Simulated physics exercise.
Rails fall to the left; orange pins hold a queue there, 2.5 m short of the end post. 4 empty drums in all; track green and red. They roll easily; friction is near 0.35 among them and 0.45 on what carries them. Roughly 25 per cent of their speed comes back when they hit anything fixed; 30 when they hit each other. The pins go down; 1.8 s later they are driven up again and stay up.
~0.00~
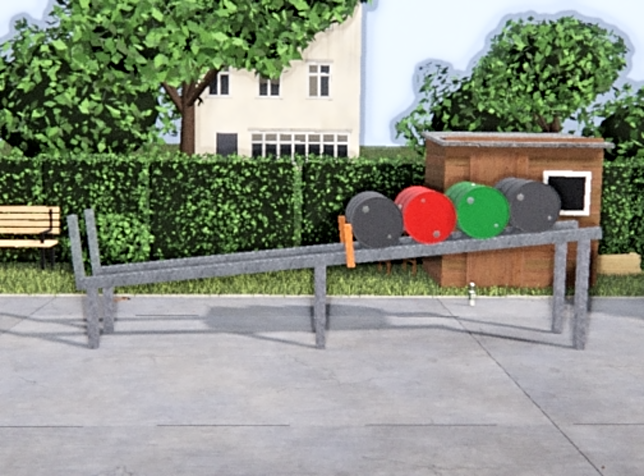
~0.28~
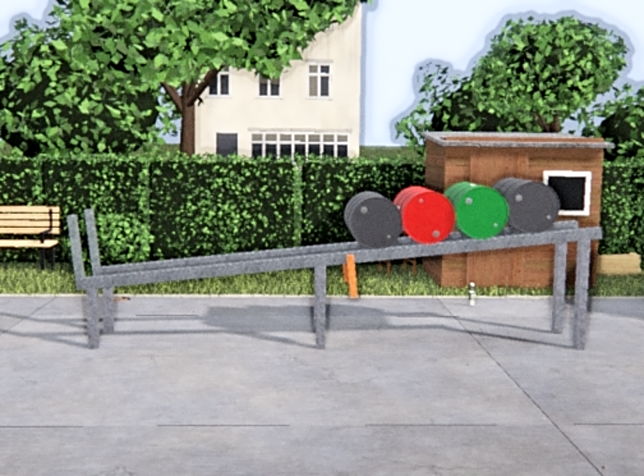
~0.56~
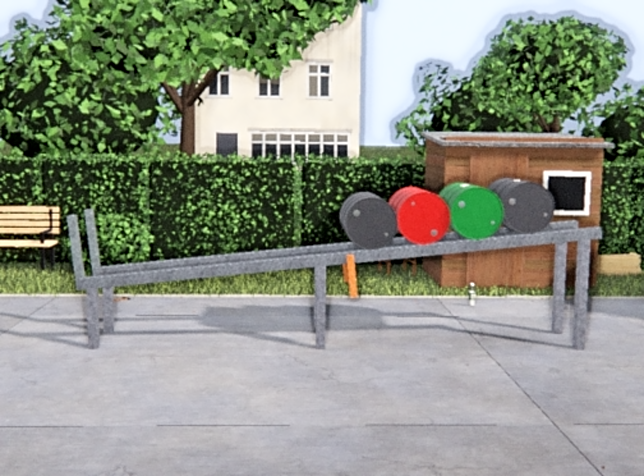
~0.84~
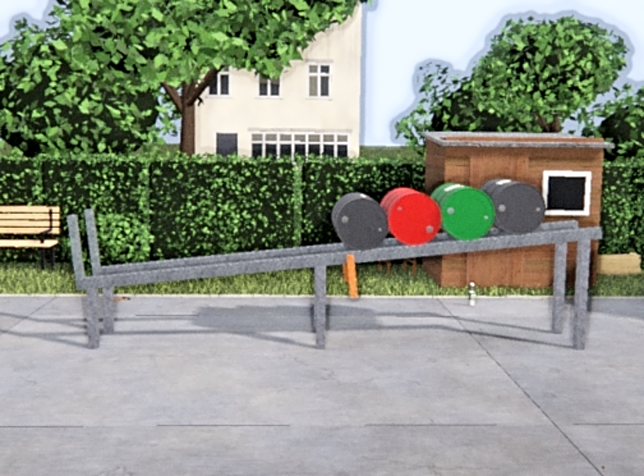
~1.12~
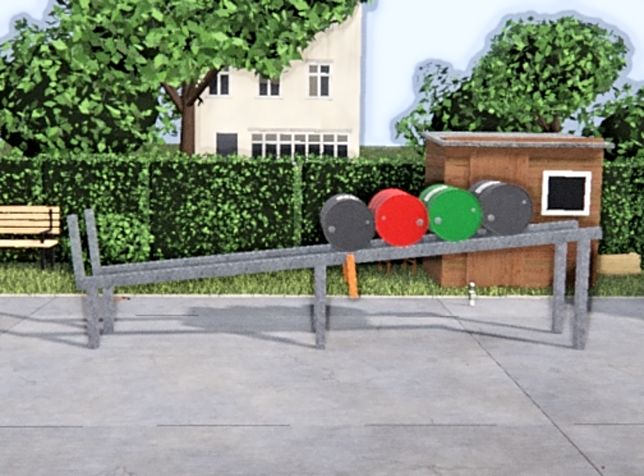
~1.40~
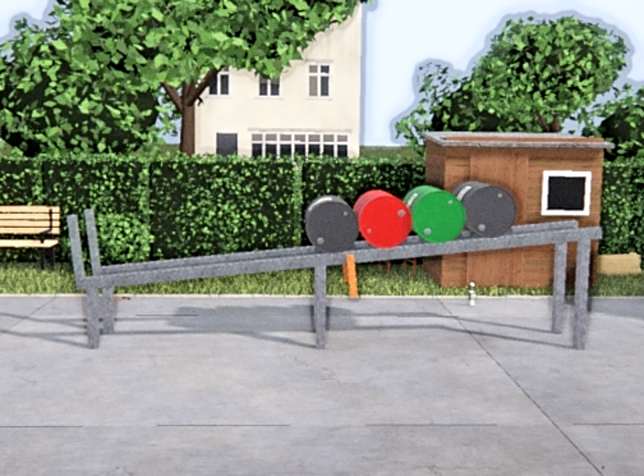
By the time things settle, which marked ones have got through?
At the end, green remains in line, red leaves the queue.
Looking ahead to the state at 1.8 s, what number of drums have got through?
The tally at that time would be 1.
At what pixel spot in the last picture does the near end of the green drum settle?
It comes to rest at about (378, 223).
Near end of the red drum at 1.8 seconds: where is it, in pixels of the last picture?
I'd point to somewhere near (355, 225).
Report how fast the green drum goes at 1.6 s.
Roughly 0.7 m/s.
By 1.6 s, green is on the rails, 70 cm above the pins, rolling left; red is on the rails, 20 cm above the pins, rolling left; 1 through so far.
By 1.8 s, green is on the rails, 55 cm above the pins, rolling left; red is on the rails, 5 cm above the pins, rolling left; 1 through so far.
By 2.0 s, green is on the rails, 40 cm above the pins, rolling left; red is in the air, 10 cm below the pins, rolling left; 2 through so far.
Finally (4.5 s), green is on the rails, 25 cm above the pins; red is on the rails, 170 cm below the pins; 2 through so far.
